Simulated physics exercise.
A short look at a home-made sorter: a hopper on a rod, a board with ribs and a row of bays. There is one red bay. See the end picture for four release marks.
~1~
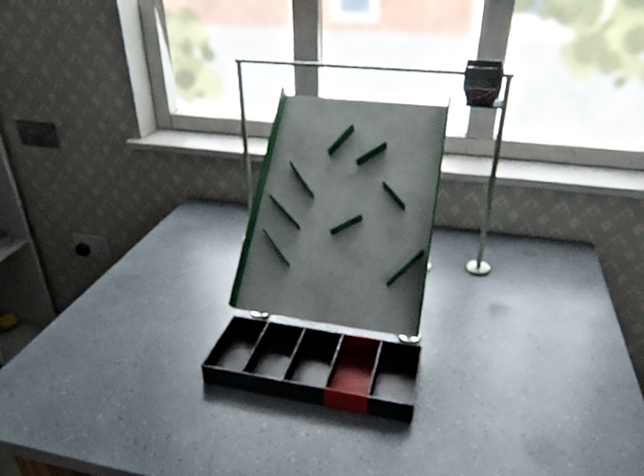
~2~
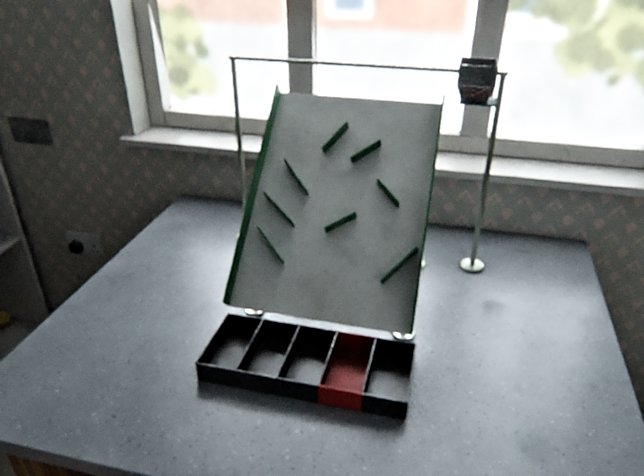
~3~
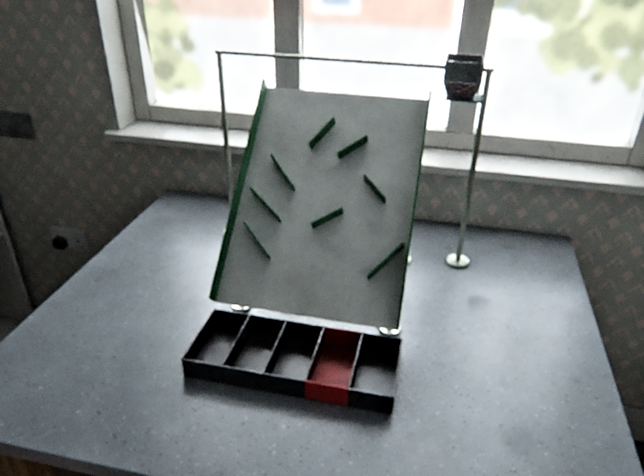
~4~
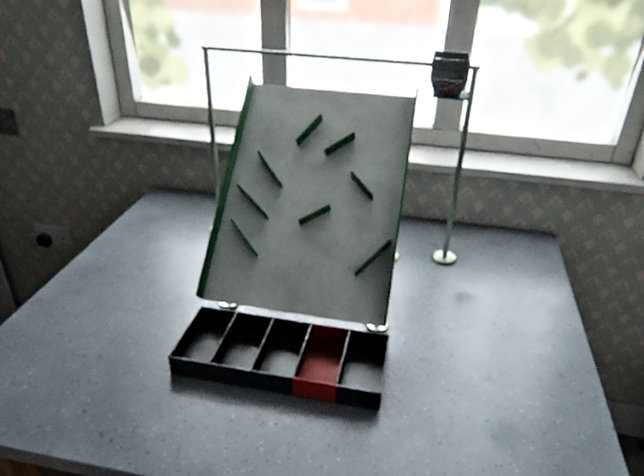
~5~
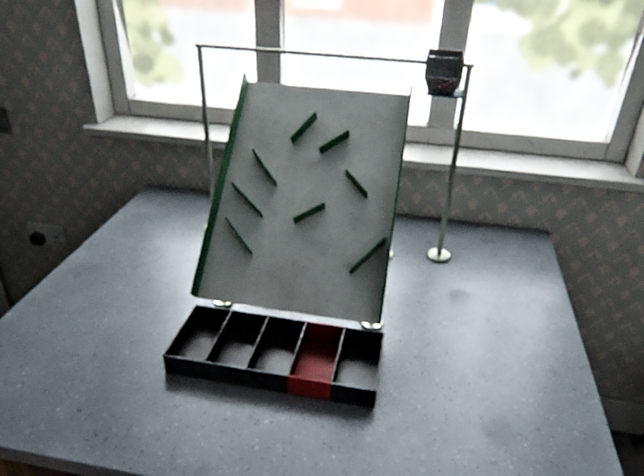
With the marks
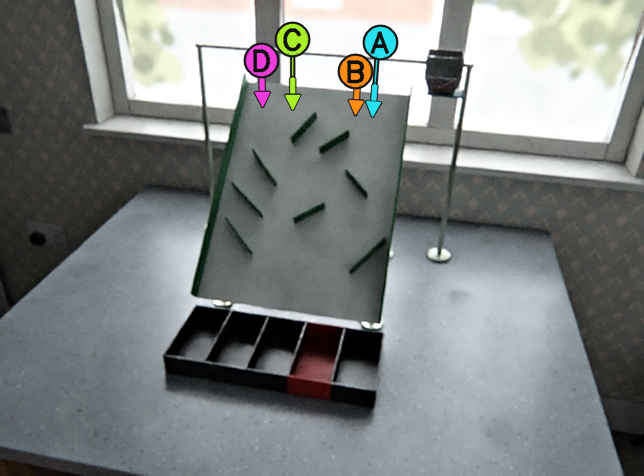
A tilted grey board with green ribs standing above five bays, one red, shifting slightly left in view as nothing on it moves.
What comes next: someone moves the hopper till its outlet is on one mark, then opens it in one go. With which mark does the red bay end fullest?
The answer is mark A.
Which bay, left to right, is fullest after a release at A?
The fourth.
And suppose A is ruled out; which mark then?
Mark B.
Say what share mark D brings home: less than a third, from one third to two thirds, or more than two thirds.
Mark D gives less than a third.
On the marked copy, mark A meets the board at (372, 111); mark B meets the board at (355, 109); mark C meets the board at (292, 104); mark D meets the board at (262, 101).
For mark A, roughly two thirds in the red bay, roughly a quarter in other bays, about a tenth held on the board.
For mark B, roughly a third in the red bay, roughly half in other bays, about a tenth held on the board.
For mark C, not one piece in the red bay, almost all in other bays, about a tenth held on the board.
For mark D, not one piece in the red bay, the larger part in other bays, about a tenth held on the board.
